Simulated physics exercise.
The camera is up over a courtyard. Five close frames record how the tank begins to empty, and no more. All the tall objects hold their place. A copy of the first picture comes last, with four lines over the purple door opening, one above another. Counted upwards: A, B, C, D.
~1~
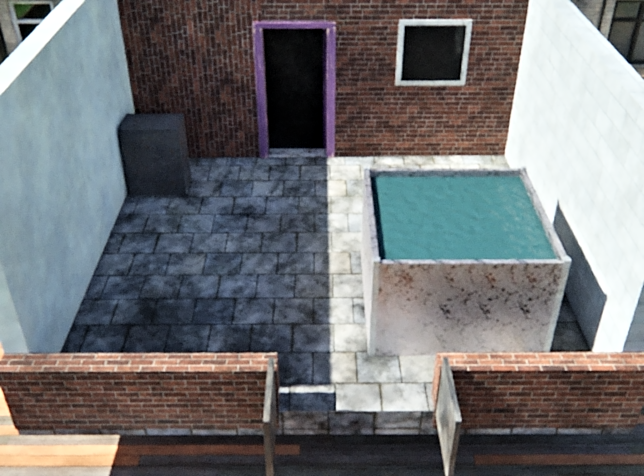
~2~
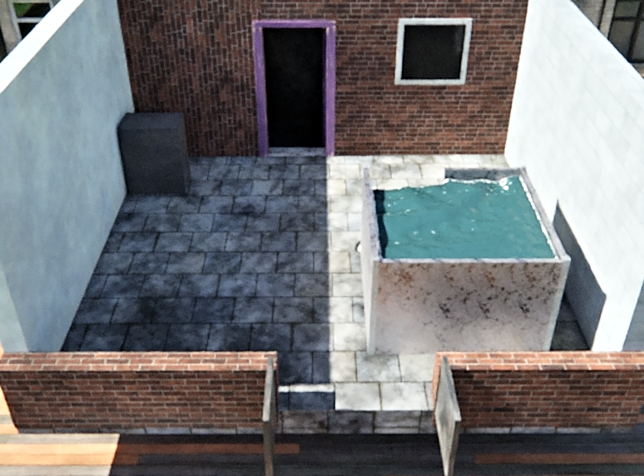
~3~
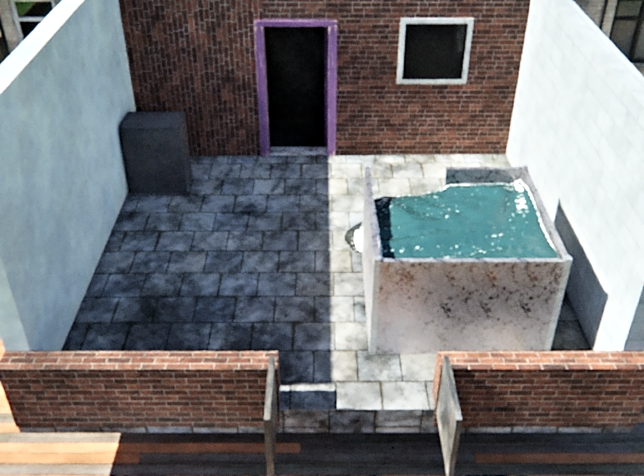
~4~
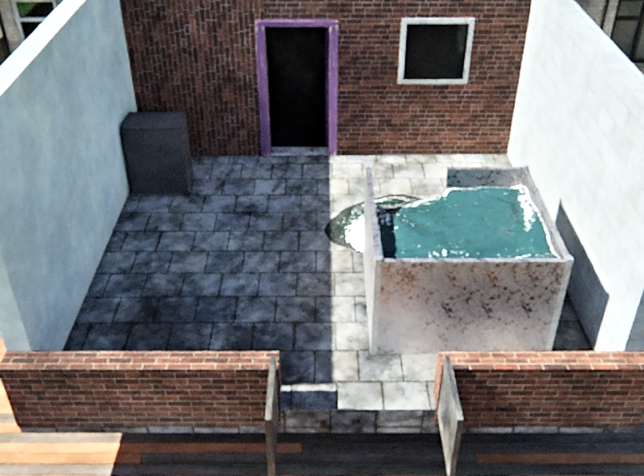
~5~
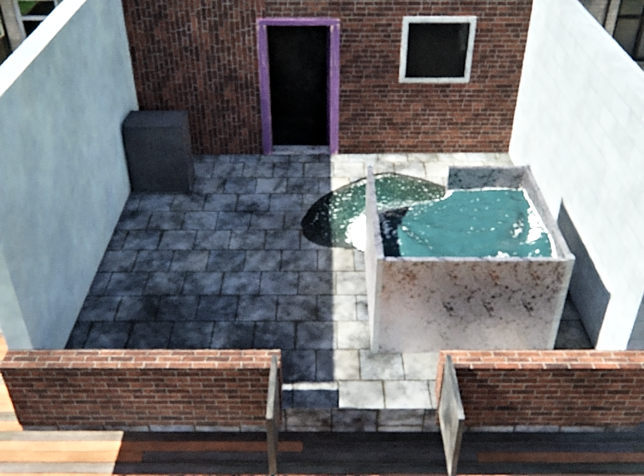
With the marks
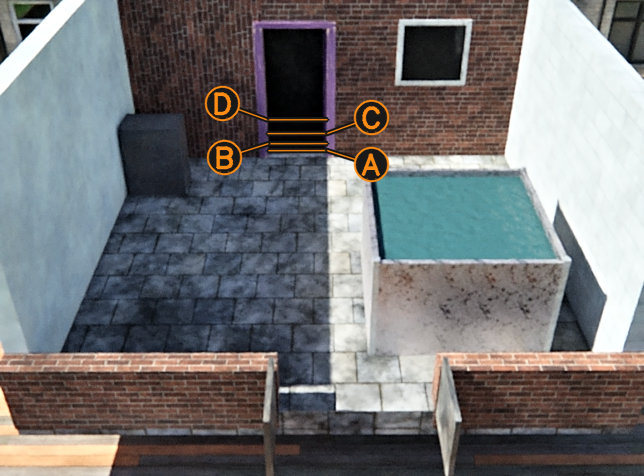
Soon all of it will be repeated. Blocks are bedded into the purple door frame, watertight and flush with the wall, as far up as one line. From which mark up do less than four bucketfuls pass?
Choose C.
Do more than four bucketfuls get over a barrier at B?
Yes, it does.
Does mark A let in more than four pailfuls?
Yes, it does.
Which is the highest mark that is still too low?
B.
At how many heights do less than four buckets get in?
Two of them.
In orange, A at (297, 150); B at (297, 143); C at (297, 133); D at (297, 119); from the bottom up A, B, C, D.
With A, dozens of bucketfuls pour in.
With B, about 11 bucketfuls get in.
With C, a splash gets over, under a bucket.
With D, nothing gets over.
